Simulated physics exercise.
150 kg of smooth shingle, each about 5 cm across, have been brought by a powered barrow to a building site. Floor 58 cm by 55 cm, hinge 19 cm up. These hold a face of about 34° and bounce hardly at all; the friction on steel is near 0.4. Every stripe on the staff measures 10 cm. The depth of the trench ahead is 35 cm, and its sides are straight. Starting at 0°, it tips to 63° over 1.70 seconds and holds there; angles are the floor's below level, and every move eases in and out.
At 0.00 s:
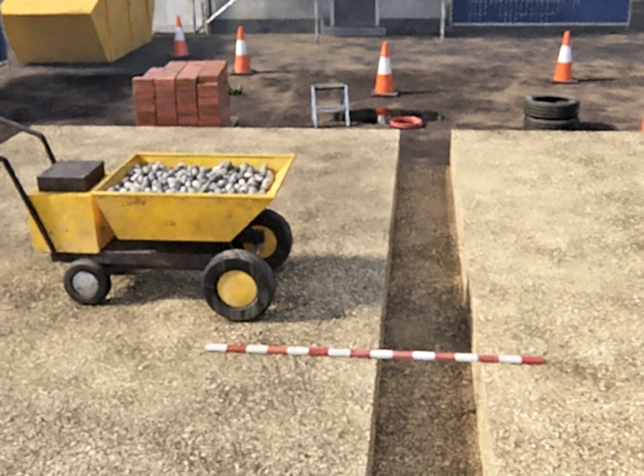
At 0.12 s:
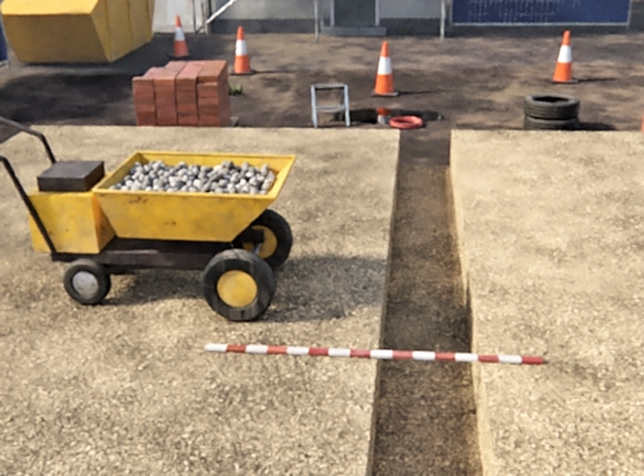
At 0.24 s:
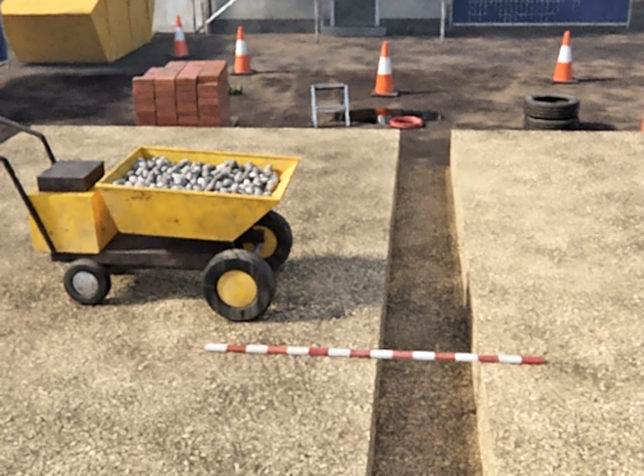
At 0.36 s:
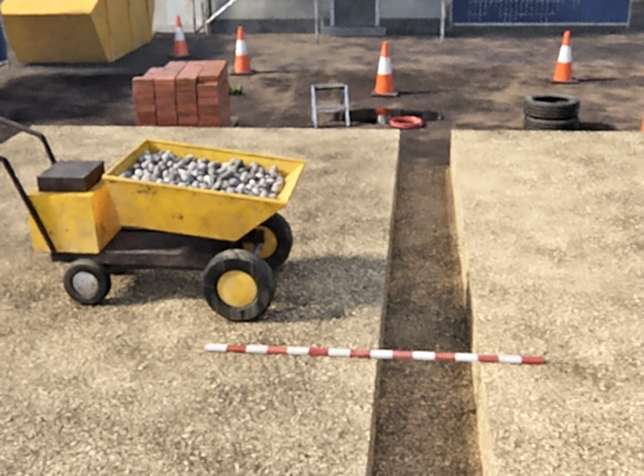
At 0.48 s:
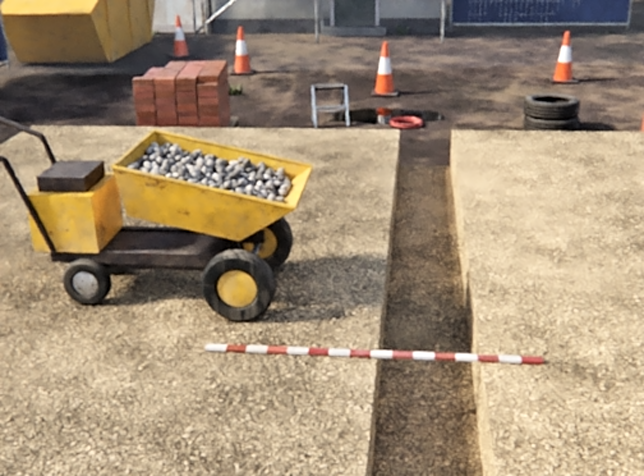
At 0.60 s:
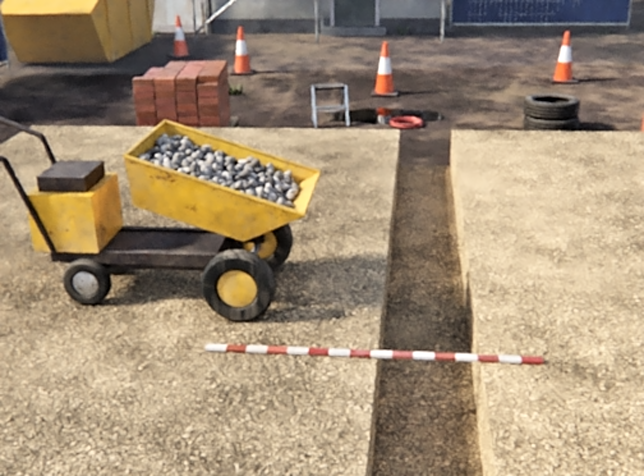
A yellow wheeled barrow heaped with grey stones stands at the left of a sunlit building site, seen from slightly above by a still camera. A narrow trench cuts the pale gravel to its right, a red-and-white staff lies across it, and orange cones, red bricks and dark tyres sit behind. The tray gradually tilts, its rear rising and front lip lowering rightward, carrying the stones.
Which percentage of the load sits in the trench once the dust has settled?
Near 88 per cent.
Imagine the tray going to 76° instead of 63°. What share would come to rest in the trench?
Some 75% would finish there.
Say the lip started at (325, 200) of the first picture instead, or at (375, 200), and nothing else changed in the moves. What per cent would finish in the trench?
From the first spot near 100, from the second near 55 per cent.
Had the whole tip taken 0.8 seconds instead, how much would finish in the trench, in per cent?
It would be near 90 per cent.
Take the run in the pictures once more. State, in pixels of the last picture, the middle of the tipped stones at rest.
The stones end up centred near (422, 343).
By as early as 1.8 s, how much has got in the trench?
Roughly 45% by that time.
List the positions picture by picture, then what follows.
In the first frame, the tray is at 0°, its lip at (274, 197); the top of the load is at (208, 172).
In the second frame, the tray is at 1°, its lip at (276, 198); the top of the load is at (185, 172); the stones move at 0.1 m/s on average.
In the third frame, the tray is at 3°, its lip at (280, 200); the top of the load is at (153, 166); the stones move at 0.2 m/s on average.
The fourth frame shows lip at (287, 203), floor tilted 7°, highest stones at (153, 159); the stones move at 0.3 m/s on average.
In the fifth frame, the tray is at 12°, its lip at (295, 208); the top of the load is at (159, 152); the stones move at 0.4 m/s on average.
In the sixth frame, the tray is at 18°, its lip at (304, 215); the top of the load is at (169, 143); the stones move at 0.4 m/s on average.
After 1.3 s the floor is at 53°; 99 % in the tray, 1 % short of the trench; the foremost stones are at (358, 267).
After 1.8 s the floor is at 63°; 39 % in the tray, 16 % short of the trench, 45 % in the trench; the foremost stones are at (467, 350).
After 2.2 s the floor is at 63°; 16 % in the tray, 16 % short of the trench, 68 % in the trench; the foremost stones are at (470, 350).
After 4.1 s the floor is at 63°; 0 % in the tray, 12 % short of the trench, 88 % in the trench; the foremost stones are at (467, 344).
